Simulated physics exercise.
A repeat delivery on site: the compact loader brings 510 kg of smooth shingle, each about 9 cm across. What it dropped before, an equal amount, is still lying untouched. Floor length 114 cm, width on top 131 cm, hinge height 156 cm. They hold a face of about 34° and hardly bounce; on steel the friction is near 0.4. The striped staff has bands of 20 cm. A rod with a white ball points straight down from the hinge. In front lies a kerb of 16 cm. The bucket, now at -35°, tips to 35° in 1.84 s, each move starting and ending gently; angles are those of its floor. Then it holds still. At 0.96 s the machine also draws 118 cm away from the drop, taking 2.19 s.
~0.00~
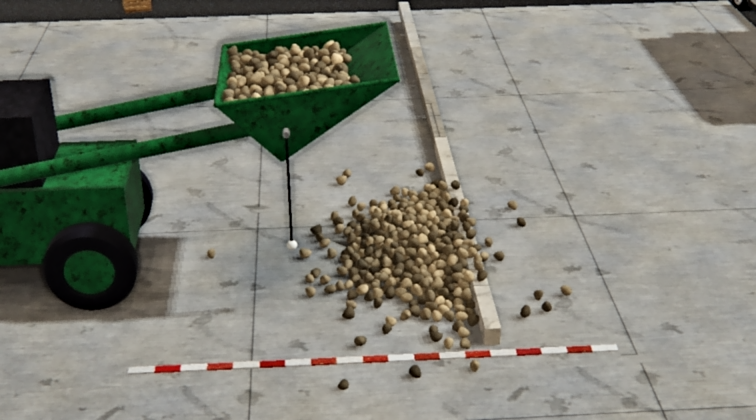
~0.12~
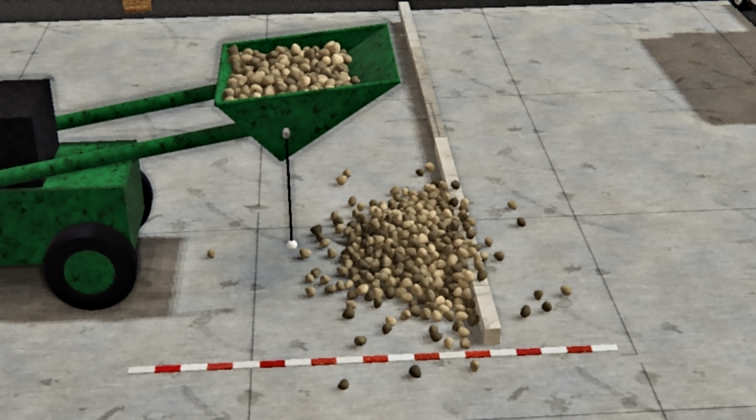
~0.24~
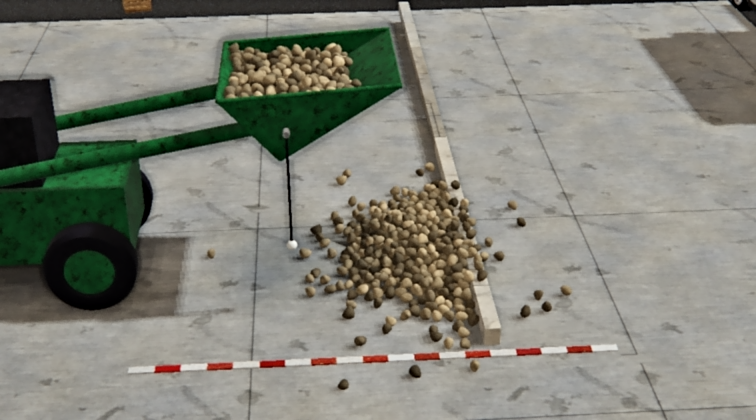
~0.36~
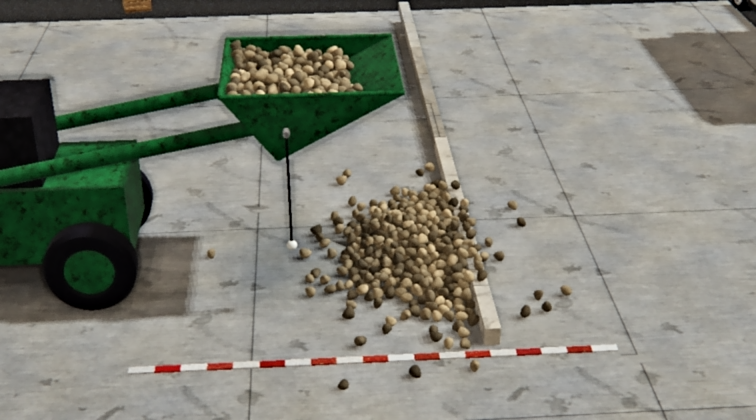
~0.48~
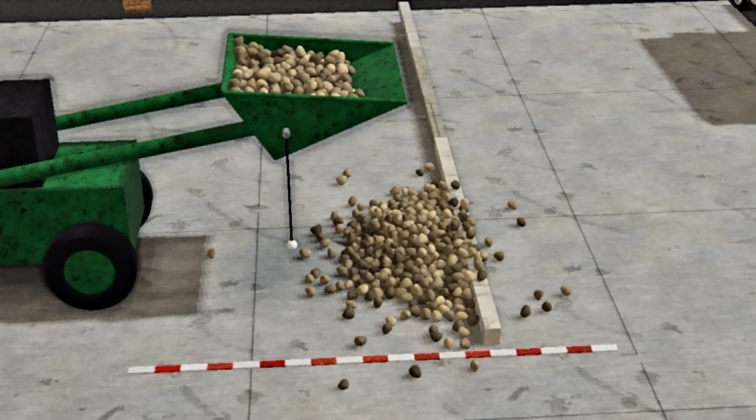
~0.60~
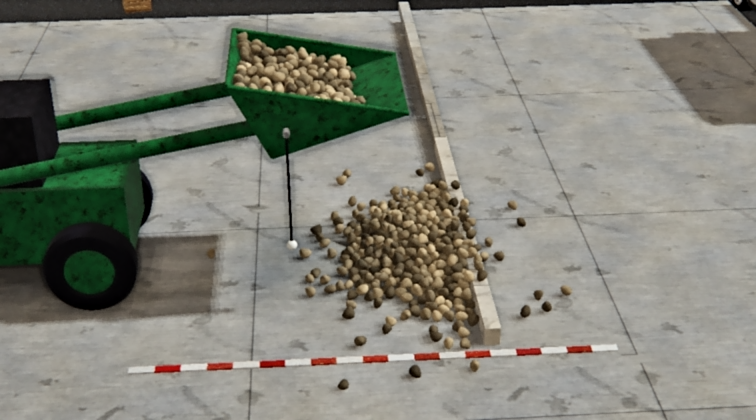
On a concrete floor, a green loader held its bucket of pale stones above an earlier heap lying against a kerb, then slowly tilted the bucket's front edge downward as the stones shifted slightly inside.
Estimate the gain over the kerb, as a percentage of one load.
Some 0 per cent is added.
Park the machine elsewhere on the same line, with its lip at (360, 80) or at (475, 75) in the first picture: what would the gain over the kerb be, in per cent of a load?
Near 0 per cent from the first place, 25 from the second.
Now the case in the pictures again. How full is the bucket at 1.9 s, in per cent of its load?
About 25 per cent.
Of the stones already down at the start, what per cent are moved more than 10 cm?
Roughly 10 per cent of them.
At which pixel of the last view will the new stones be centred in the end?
Their middle is at about (362, 243).
After 1.4 s the floor is at 24°; in per cent of one load, 99 in the bucket, 99 on this side of the kerb, 2 over the kerb; the foremost stones are at (524, 264).
After 1.9 s the floor is at 35°; in per cent of one load, 27 in the bucket, 171 on this side of the kerb, 2 over the kerb; the foremost stones are at (524, 264).
After 3.6 s the floor is at 35°; in per cent of one load, 0 in the bucket, 198 on this side of the kerb, 2 over the kerb; the foremost stones are at (529, 269).
After 6.4 s the floor is at 35°; in per cent of one load, 0 in the bucket, 198 on this side of the kerb, 2 over the kerb; the foremost stones are at (529, 269). Net gain over the kerb, 0.
